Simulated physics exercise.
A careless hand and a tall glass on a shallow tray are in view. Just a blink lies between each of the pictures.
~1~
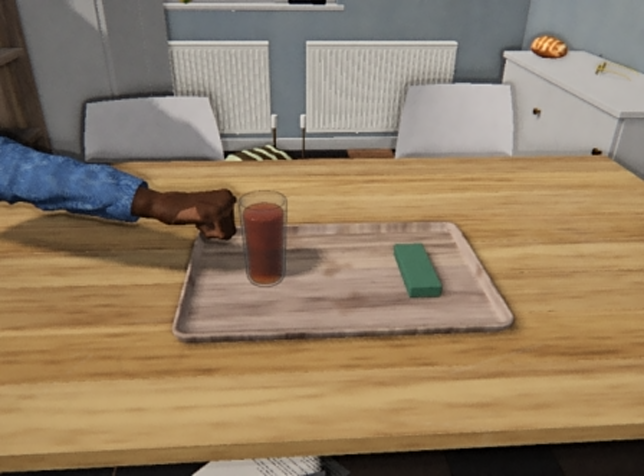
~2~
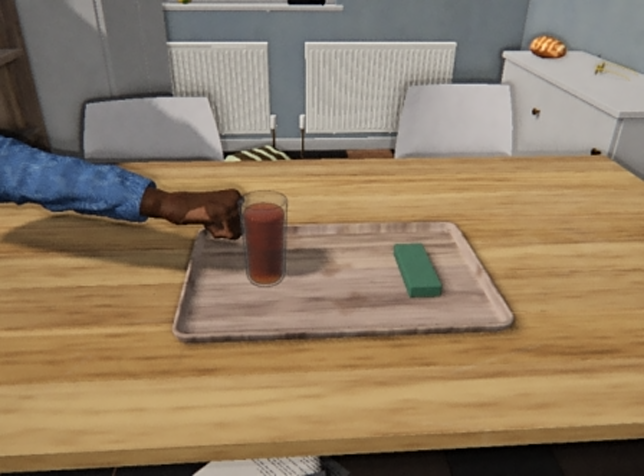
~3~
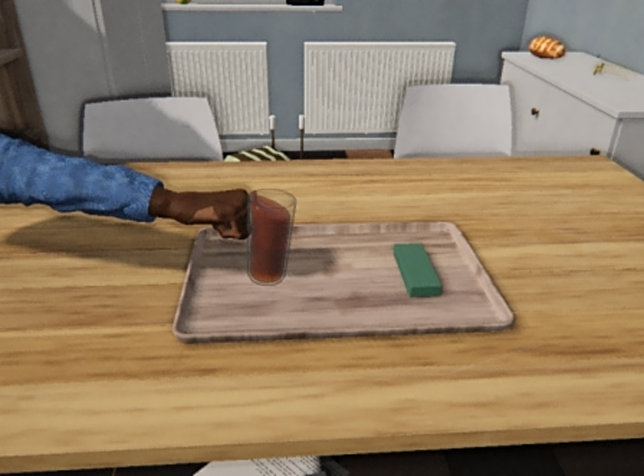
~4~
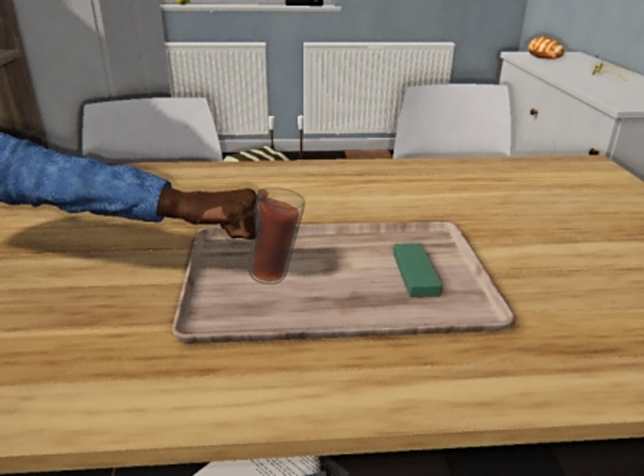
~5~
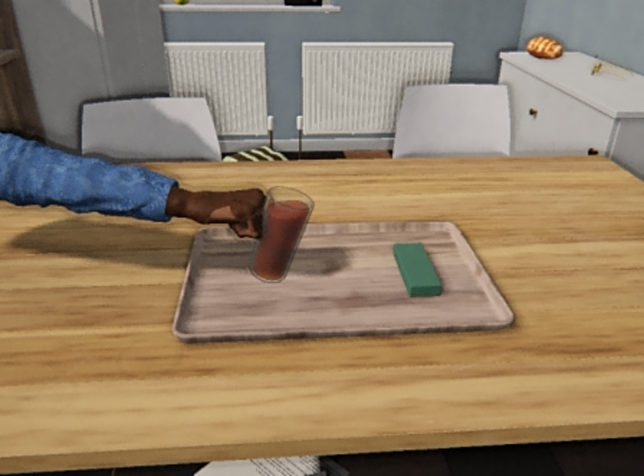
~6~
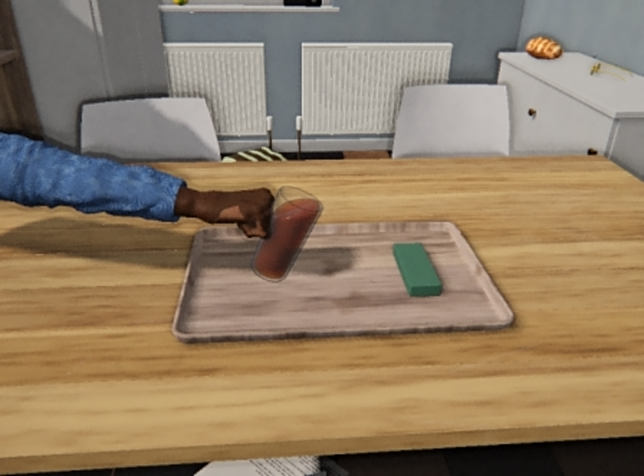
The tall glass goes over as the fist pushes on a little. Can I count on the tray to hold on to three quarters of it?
Yes, three quarters or more stays on it.
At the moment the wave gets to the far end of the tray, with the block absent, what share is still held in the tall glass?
Near 65 %.
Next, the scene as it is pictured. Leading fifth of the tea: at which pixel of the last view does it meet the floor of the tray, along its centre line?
Roughly (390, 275).
A moment on, the tall glass is falling and 99 per cent is in the glass, 0 on the tray and 1 above or beyond its rim.
Next, the tall glass lies on its side and 79 per cent is in the glass, 11 on the tray and 10 above or beyond its rim.
Then the tall glass lies on its side and 47 per cent is in the glass, 30 on the tray and 23 above or beyond its rim.
Later the tall glass lies on its side and 26 per cent is in the glass, 56 on the tray and 18 above or beyond its rim.
In the end 86 per cent is held by tray and glass, 14 is off the tray.
